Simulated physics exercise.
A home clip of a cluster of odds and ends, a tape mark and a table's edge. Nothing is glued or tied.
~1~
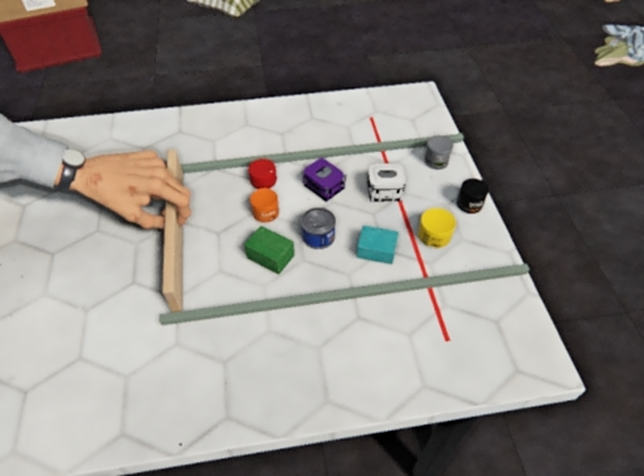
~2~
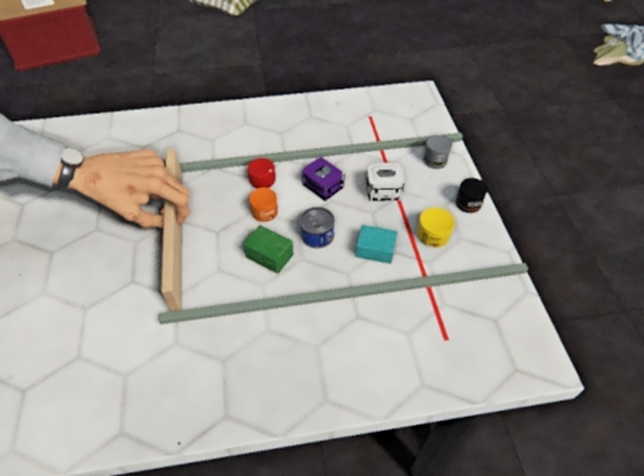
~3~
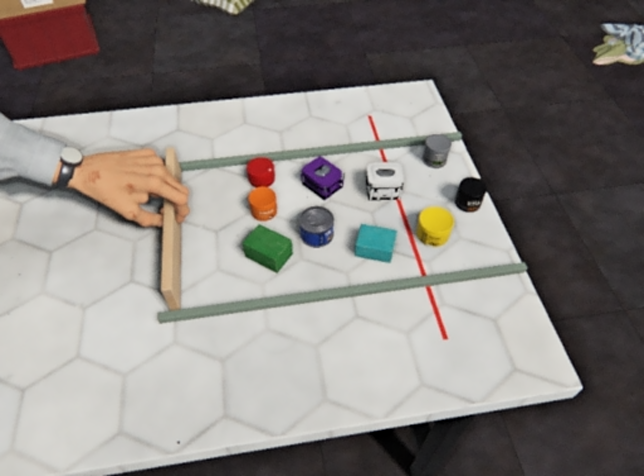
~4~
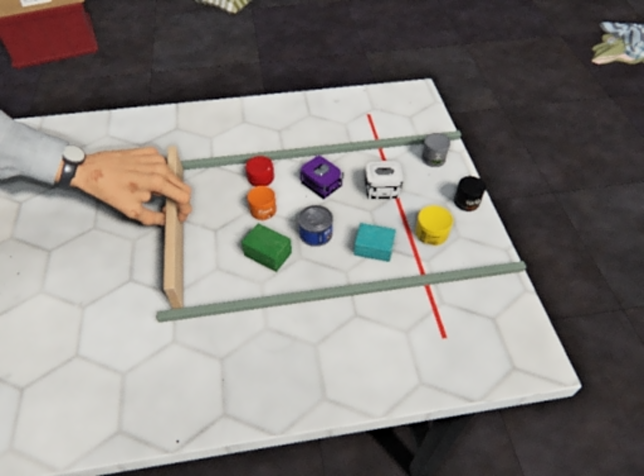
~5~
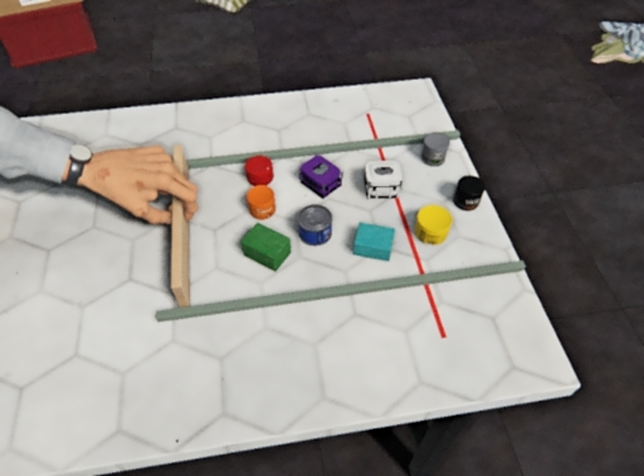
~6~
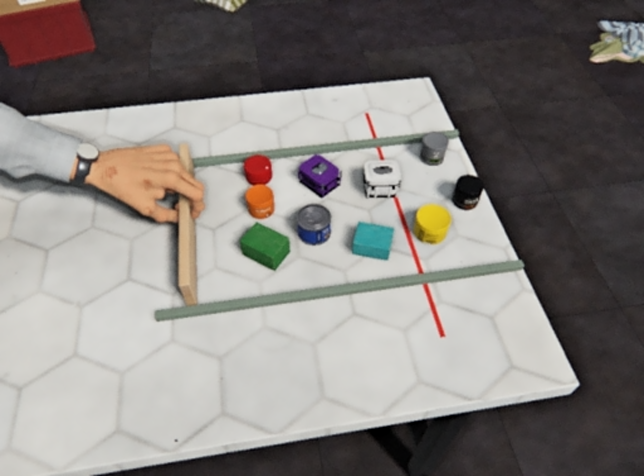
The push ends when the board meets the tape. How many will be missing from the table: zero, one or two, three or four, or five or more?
As it turns out, the number that fall off is zero.
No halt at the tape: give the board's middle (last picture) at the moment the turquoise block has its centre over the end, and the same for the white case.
At (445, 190) for the turquoise block; at (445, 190) for the white case.
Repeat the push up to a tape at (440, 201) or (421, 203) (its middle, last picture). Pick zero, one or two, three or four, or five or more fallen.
The falls would be one or two; one or two.
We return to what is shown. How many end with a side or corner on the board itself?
It touches 4.
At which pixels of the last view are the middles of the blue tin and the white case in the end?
The blue tin at (419, 206), the white case at (442, 182).
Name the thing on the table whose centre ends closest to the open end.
The yellow tub.
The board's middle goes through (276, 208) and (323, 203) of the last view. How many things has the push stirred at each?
By then 4, and 7.
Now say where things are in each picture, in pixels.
In the first picture, black tub (472, 196); grey tin (438, 152); yellow tub (436, 228); board (174, 225); tape (403, 210).
In the second picture, grey tin (437, 152); green block (269, 249).
In the third picture, yellow tub (435, 227); white case (384, 181).
In the fourth picture, black tub (469, 194); purple case (321, 177).
In the fifth picture, grey tin (435, 150); red lid (260, 171).
In the sixth picture, black tub (467, 193); grey tin (434, 149); yellow tub (432, 225); board (188, 219); tape (398, 206).
Soon after, none off yet; black tub at rest near (467, 193); grey tin at rest near (434, 149); yellow tub at rest near (432, 225).
At rest, the number that fall off is zero.
